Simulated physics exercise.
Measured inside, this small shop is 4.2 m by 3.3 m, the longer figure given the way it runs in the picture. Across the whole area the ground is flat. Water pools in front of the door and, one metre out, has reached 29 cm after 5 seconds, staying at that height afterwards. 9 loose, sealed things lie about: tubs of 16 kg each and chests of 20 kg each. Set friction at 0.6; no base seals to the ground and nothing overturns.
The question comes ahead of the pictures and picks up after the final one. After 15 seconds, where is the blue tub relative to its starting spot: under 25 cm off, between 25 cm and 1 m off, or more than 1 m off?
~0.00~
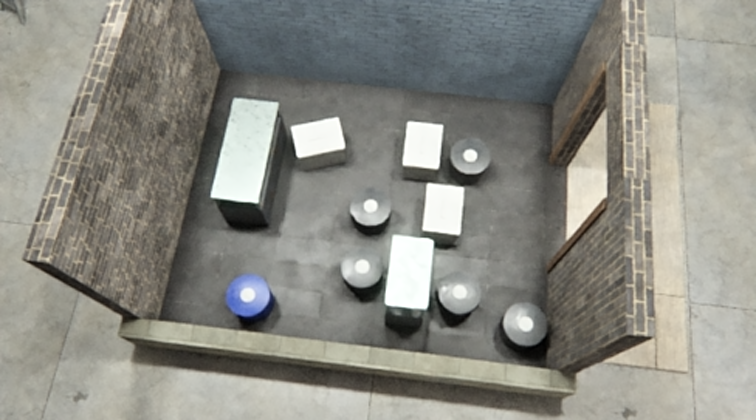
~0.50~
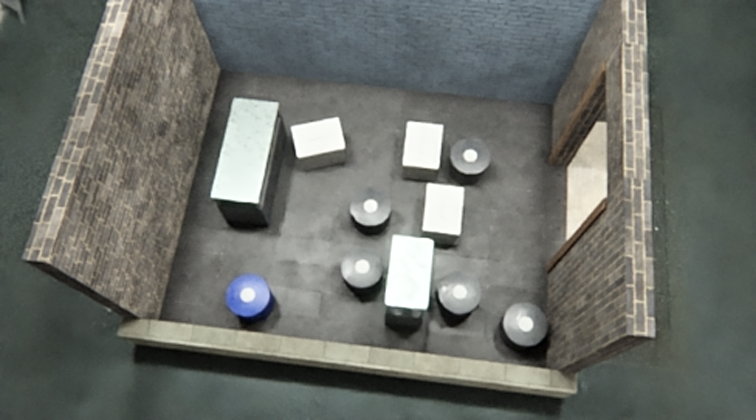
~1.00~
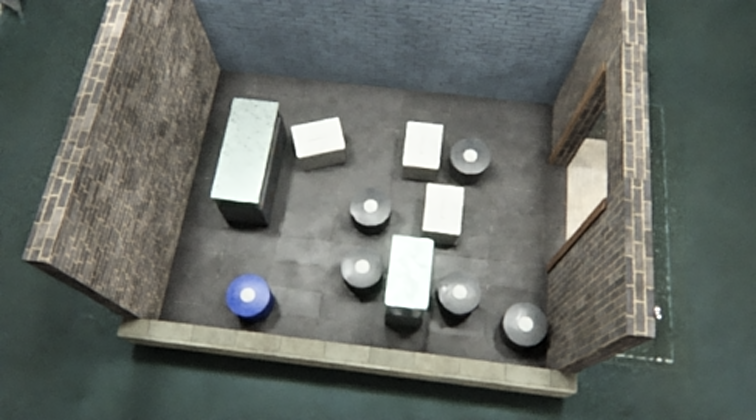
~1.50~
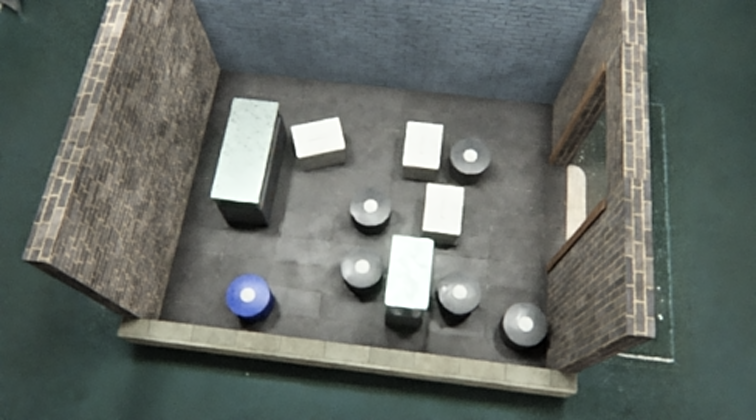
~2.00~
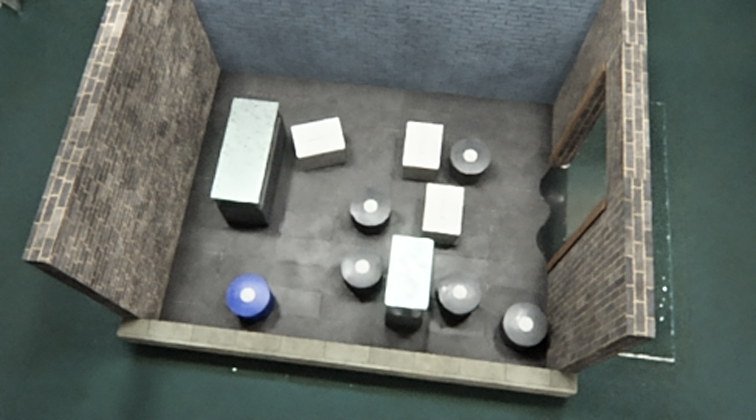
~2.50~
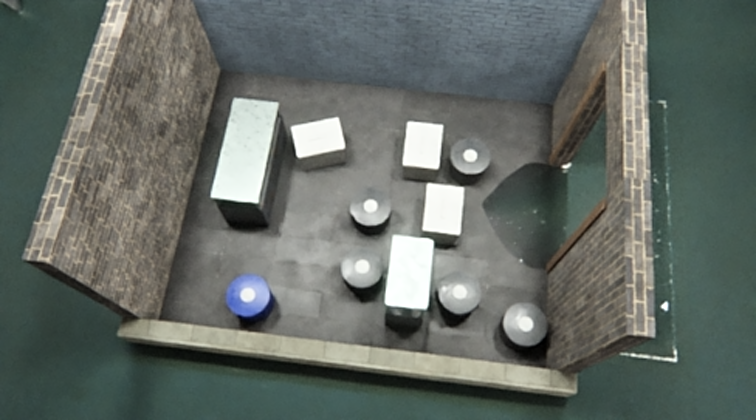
Prediction: It relocates a short stretch.
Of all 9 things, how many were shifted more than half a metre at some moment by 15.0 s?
It works out to 9.
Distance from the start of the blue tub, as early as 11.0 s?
Some 80 cm from the start.
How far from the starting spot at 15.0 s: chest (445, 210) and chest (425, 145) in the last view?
Respectively 100 and 250 cm.
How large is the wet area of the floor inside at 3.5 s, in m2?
I'd put it close to 2.0 m2.
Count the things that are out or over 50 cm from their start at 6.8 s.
4.
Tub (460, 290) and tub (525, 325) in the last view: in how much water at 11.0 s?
Around 11 cm and 10 cm.
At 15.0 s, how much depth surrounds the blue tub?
25 cm, roughly.
After 3.5 s the blue tub is near (248, 295), 0.0 m from its start, aground; 0 afloat.
After 6.8 s the blue tub is near (248, 295), 0.0 m from its start, aground; 3 afloat.
After 11.0 s the blue tub is near (217, 235), 0.7 m from its start, afloat; 9 afloat.
After 15.0 s the blue tub is near (224, 247), 0.5 m from its start, afloat; 9 afloat.
